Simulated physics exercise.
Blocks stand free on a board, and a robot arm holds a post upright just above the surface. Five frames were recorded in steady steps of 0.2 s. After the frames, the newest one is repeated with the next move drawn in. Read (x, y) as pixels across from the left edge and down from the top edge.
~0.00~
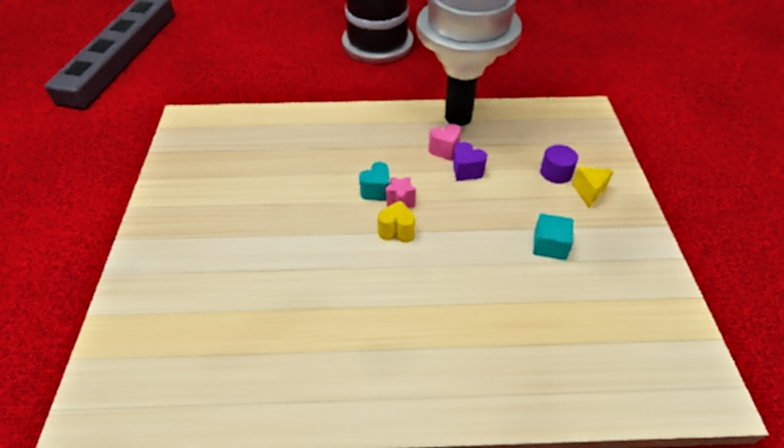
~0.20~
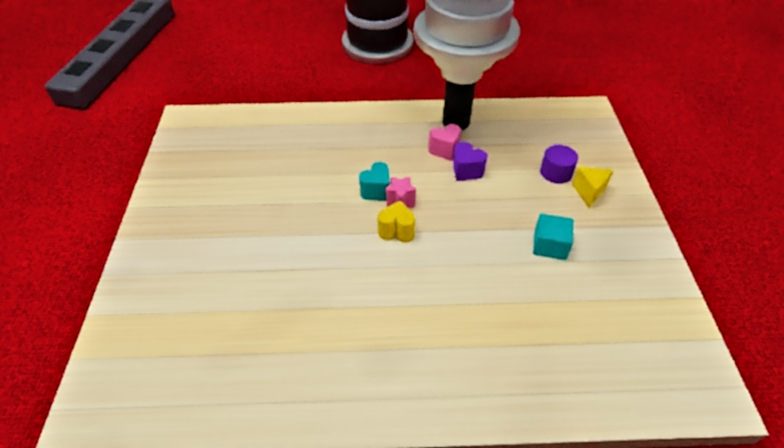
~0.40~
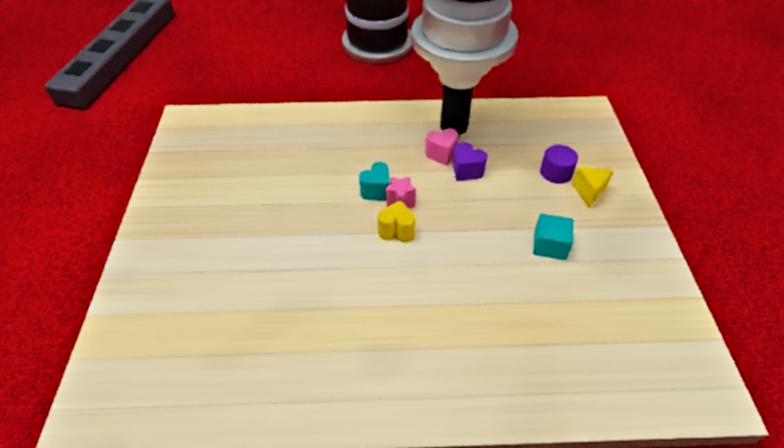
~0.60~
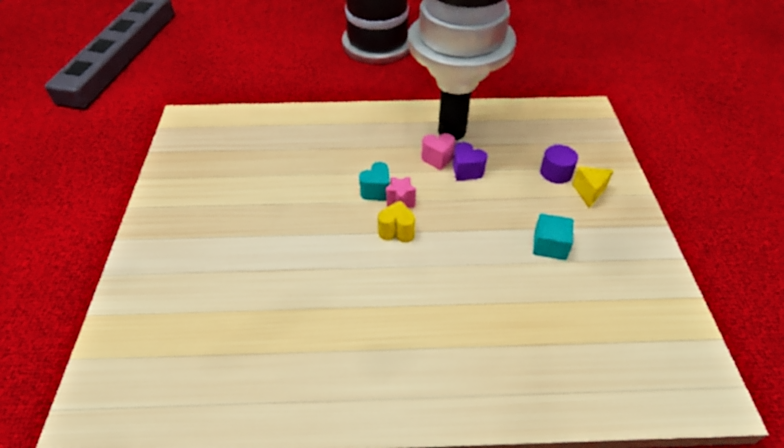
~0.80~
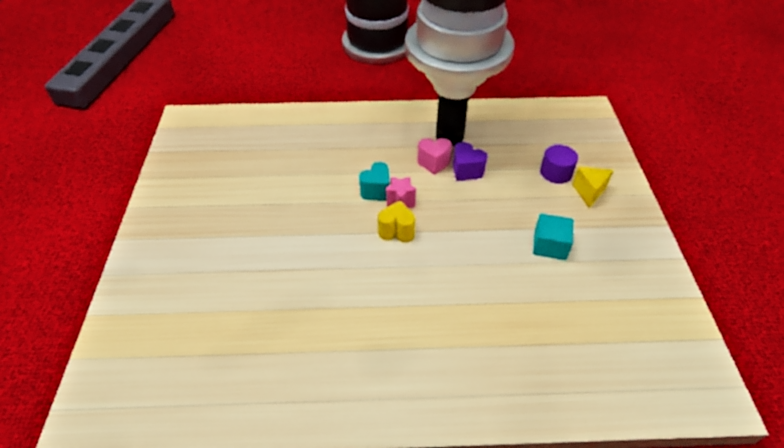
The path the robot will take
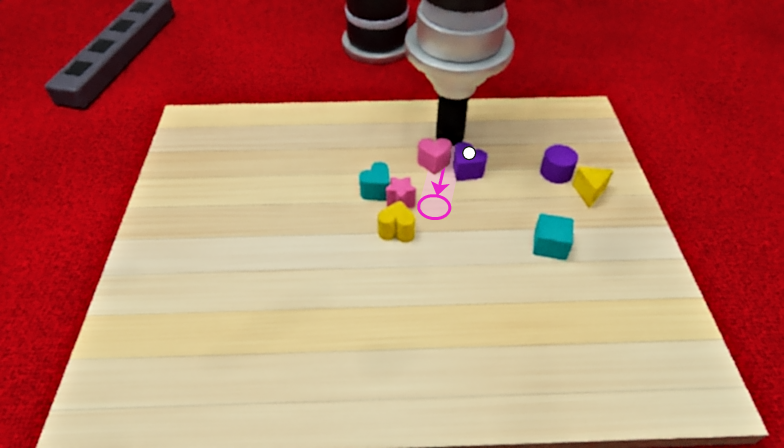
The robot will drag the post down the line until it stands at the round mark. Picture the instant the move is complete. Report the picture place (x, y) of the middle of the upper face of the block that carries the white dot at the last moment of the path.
I'd guess (476, 166).
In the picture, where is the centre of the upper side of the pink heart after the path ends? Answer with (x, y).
Its top face will be centred at roughly (414, 166).
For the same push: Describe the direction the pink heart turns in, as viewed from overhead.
Overhead view: Clockwise.
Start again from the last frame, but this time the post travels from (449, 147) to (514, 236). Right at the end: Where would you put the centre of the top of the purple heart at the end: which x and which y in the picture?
(529, 247)
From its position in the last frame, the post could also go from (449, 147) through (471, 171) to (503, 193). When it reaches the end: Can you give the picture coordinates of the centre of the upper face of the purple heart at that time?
The spot you're after is about (500, 197) in the image.
Path on the board, from (449, 147) to (434, 207); the dot is on the purple heart.
On the path given first. One third of the way, post (445, 156); pink heart (423, 157), turned 55° clockwise; purple heart (474, 161), turned 35° anticlockwise.
Two thirds of the way, post (440, 177); pink heart (415, 165), turned 100° clockwise; purple heart (476, 166), turned 65° anticlockwise.
At the end, post (435, 198); pink star block in place; pink heart (414, 166), turned 110° clockwise; purple heart (476, 166), turned 65° anticlockwise.
